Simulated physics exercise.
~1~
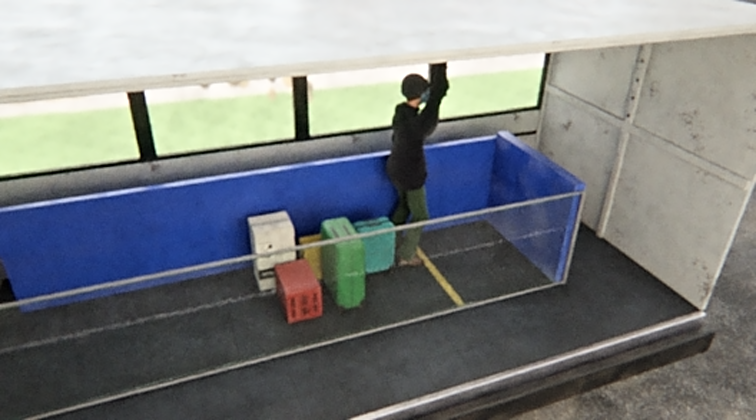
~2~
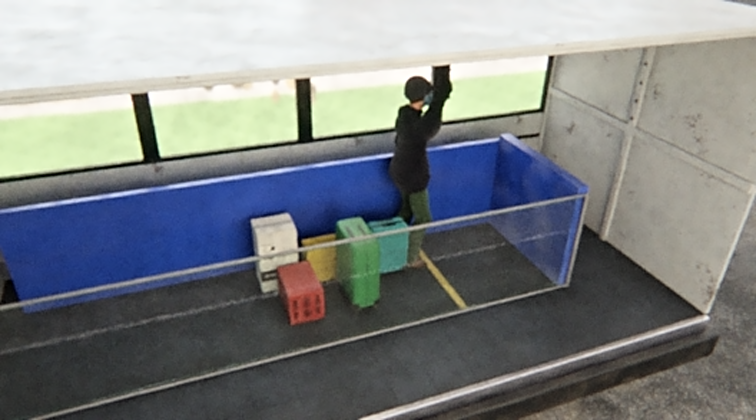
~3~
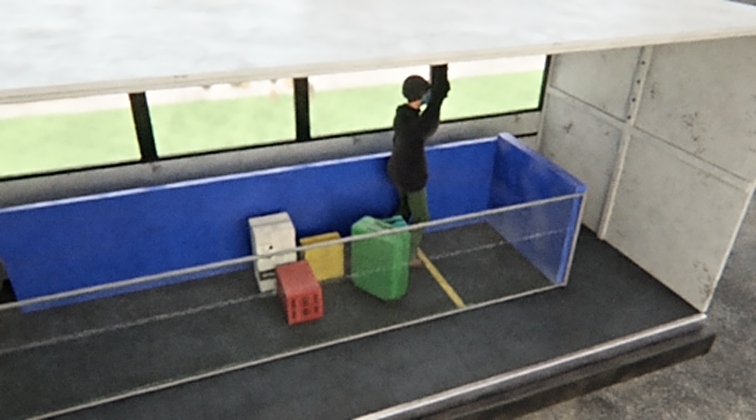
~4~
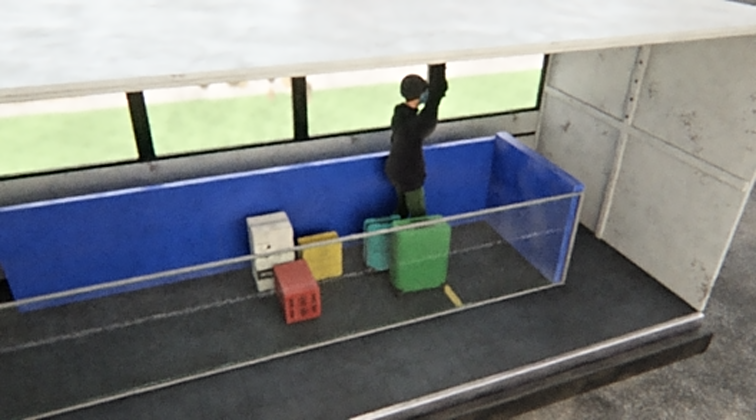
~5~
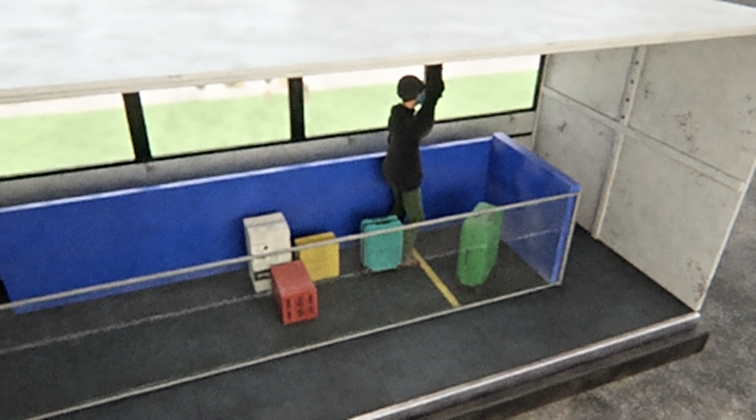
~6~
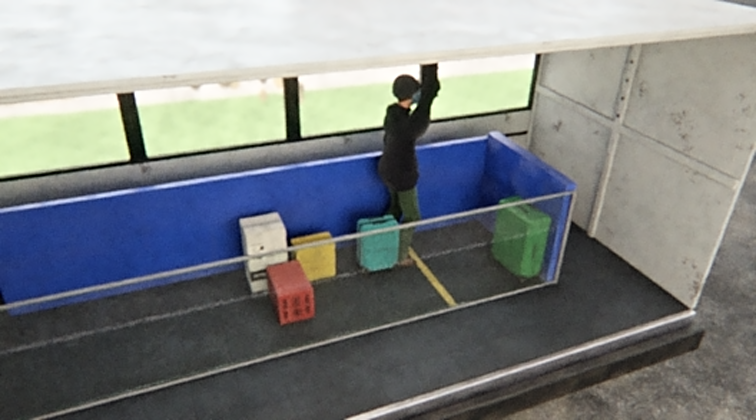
At the start, a passenger in dark clothes holds the rail in a tram's standing bay, with a white bag, a yellow carton, a red crate, a green wheeled case and a smaller teal case standing to the left of a yellow line. The green case begins rolling right, and the teal one shifts slightly the same way. The green case turns as it goes, passing in front of the teal case and hiding it for a moment. It then rolls over the yellow line, still upright. Finally it stands near the bay's right end, past the line, while everything else remains short of it.
